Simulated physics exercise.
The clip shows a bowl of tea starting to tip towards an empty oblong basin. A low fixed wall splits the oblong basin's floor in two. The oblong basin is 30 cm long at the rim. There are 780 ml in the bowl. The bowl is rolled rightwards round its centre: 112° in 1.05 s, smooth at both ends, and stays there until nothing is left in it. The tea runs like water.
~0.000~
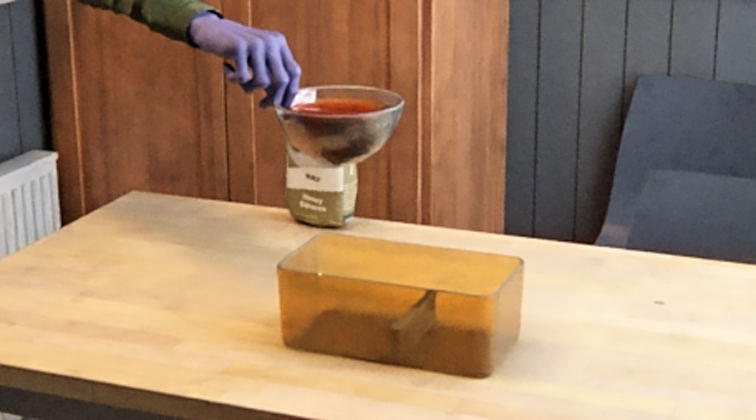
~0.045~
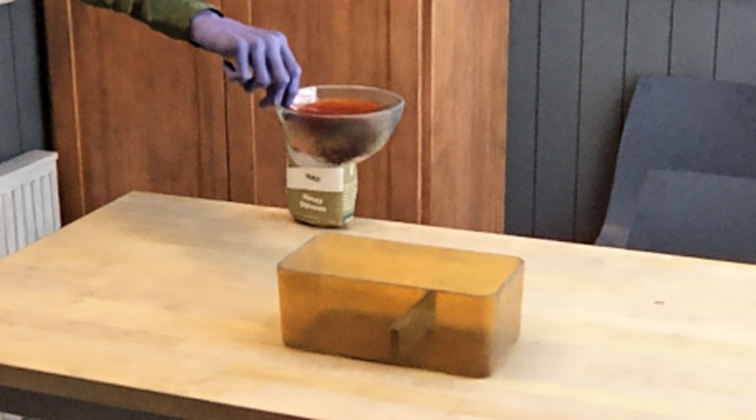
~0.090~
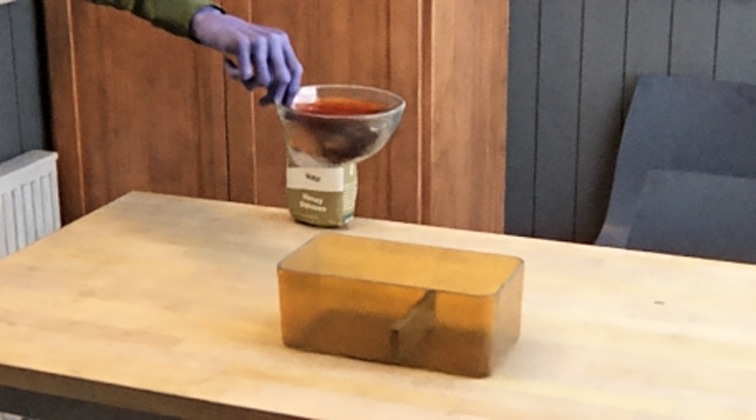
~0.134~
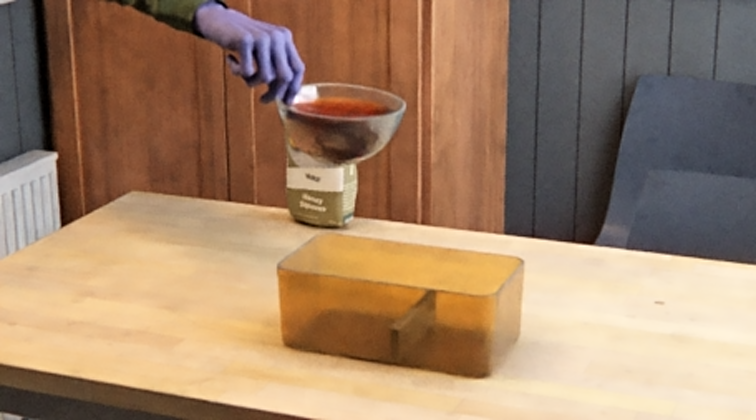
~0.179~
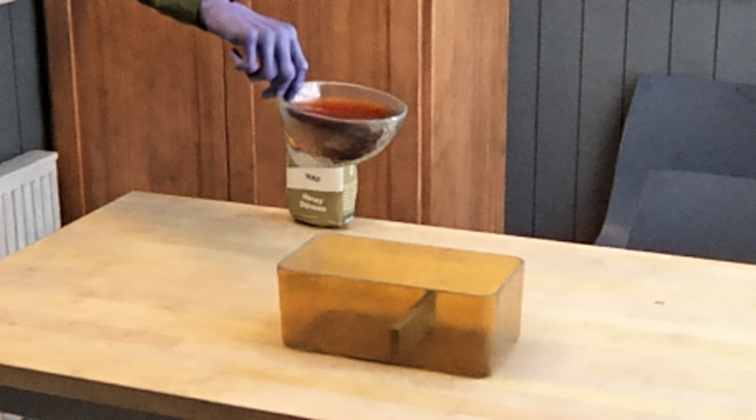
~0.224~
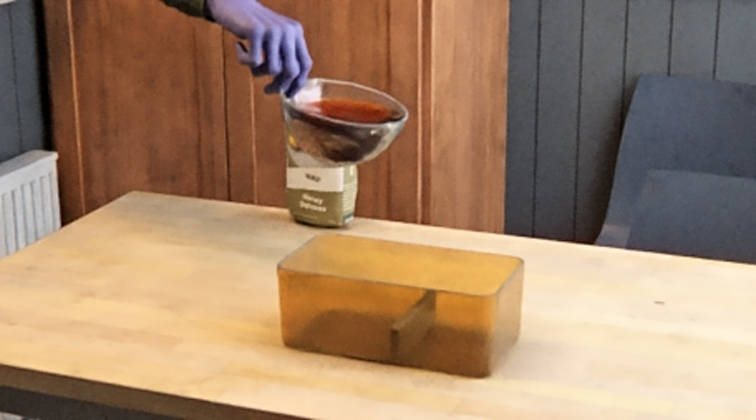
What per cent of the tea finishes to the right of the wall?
About 82 per cent.
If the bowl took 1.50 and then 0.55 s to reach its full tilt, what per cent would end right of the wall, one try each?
First 85, then 60 per cent.
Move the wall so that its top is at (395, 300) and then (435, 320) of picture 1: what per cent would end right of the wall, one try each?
First 90, then 55 per cent.
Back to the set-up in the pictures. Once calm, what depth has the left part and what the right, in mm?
Left about 6 mm, right about 36 mm.
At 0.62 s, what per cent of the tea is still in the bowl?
Some 34 per cent.
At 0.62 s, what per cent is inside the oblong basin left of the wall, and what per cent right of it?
Left about 0, right about 20.
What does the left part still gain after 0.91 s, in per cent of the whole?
Near 3 in a hundred.
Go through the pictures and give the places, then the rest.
In the first frame, it leans 0°; its right rim is at (399, 108); the tea meets the walls at (287, 107) and (396, 117); the oblong basin's rim runs from (298, 251) to (510, 279); the wall's top is at (415, 310).
In the second frame, it leans 1°; its right rim is at (399, 108); the tea meets the walls at (288, 106) and (396, 117).
In the third frame, it leans 2°; its right rim is at (399, 110); the tea meets the walls at (288, 106) and (397, 119).
In the fourth frame, it leans 4°; its right rim is at (400, 113); the tea meets the walls at (289, 105) and (397, 119).
In the fifth frame, it leans 8°; its right rim is at (401, 117); the tea meets the walls at (291, 104) and (399, 120).
In the sixth frame, it leans 12°; its right rim is at (402, 122); the tea meets the walls at (293, 105) and (400, 120).
Then, 0.62 s in, the tilt is 72° and 34 per cent is still to pour, 0 is left of the wall and 20 right of it.
Then, 0.91 s in, the tilt is 107° and 0 per cent is still to pour, 13 is left of the wall and 82 right of it.
Then, 1.22 s in, the tilt is 112° and 0 per cent is still to pour, 17 is left of the wall and 82 right of it.
Then, 1.55 s in, the tilt is 112° and 0 per cent is still to pour, 17 is left of the wall and 82 right of it.
Finally, 17 per cent lies left of the wall, 82 right of it and 1 outside.
